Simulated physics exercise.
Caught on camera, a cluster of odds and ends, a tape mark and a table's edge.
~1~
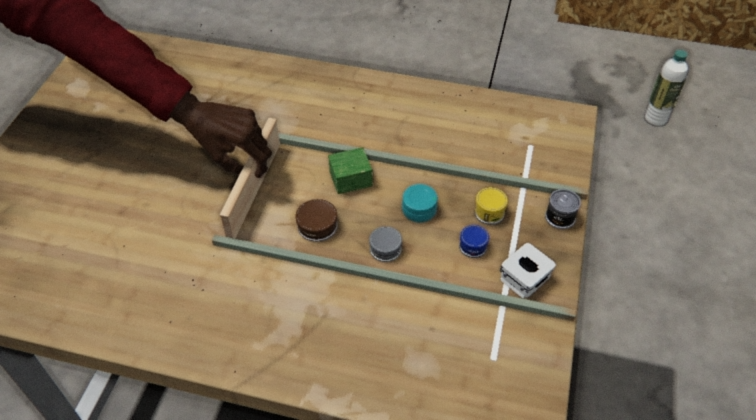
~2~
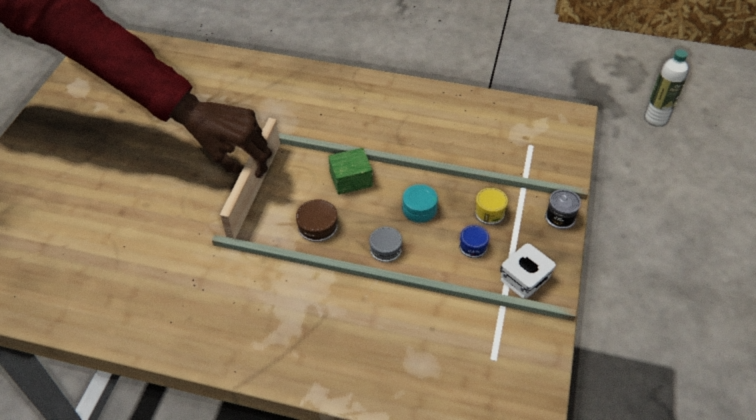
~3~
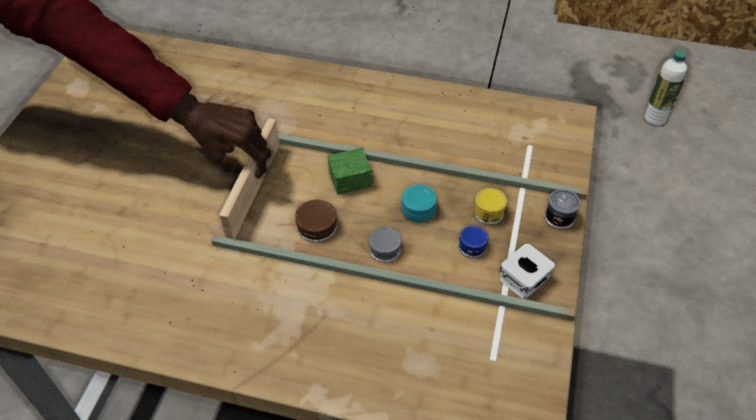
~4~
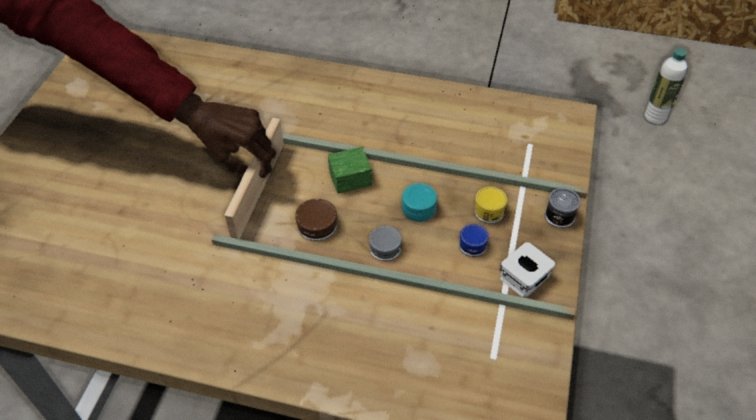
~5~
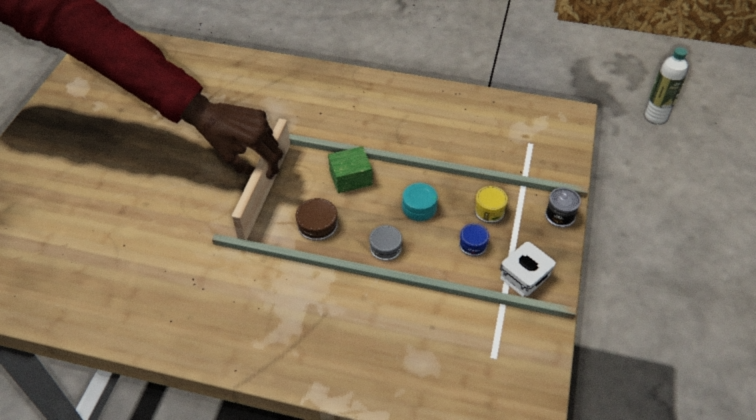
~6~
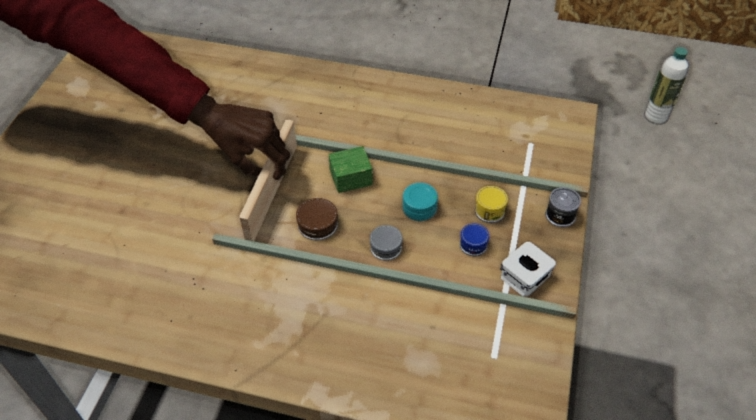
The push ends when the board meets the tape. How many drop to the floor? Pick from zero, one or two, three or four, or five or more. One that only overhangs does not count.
The number that fall off is one or two.
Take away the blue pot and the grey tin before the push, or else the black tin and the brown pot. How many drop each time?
Fallen: 1, and 0 in the other try.
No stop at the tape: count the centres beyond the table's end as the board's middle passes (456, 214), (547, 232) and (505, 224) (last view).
It would be 0, 5 and 1.
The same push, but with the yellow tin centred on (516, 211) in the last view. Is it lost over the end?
Then it stays on.
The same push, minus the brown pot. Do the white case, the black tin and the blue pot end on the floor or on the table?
The white case does not fall, the black tin falls, the blue pot does not fall.
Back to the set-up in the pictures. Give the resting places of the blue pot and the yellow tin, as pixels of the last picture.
About (570, 258), and the other about (575, 206).
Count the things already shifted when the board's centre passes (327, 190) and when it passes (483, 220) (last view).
First 2, then 8.
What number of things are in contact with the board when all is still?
The number is 3.
Early on, none off yet; black tin at rest near (563, 207); white case at rest near (527, 270); yellow tin at rest near (491, 205).
A while later, none off yet; black tin at rest near (563, 207); white case at rest near (527, 270); yellow tin travelled about its own width near (516, 201).
Finally, the number that fall off is one or two; lost, black tin.
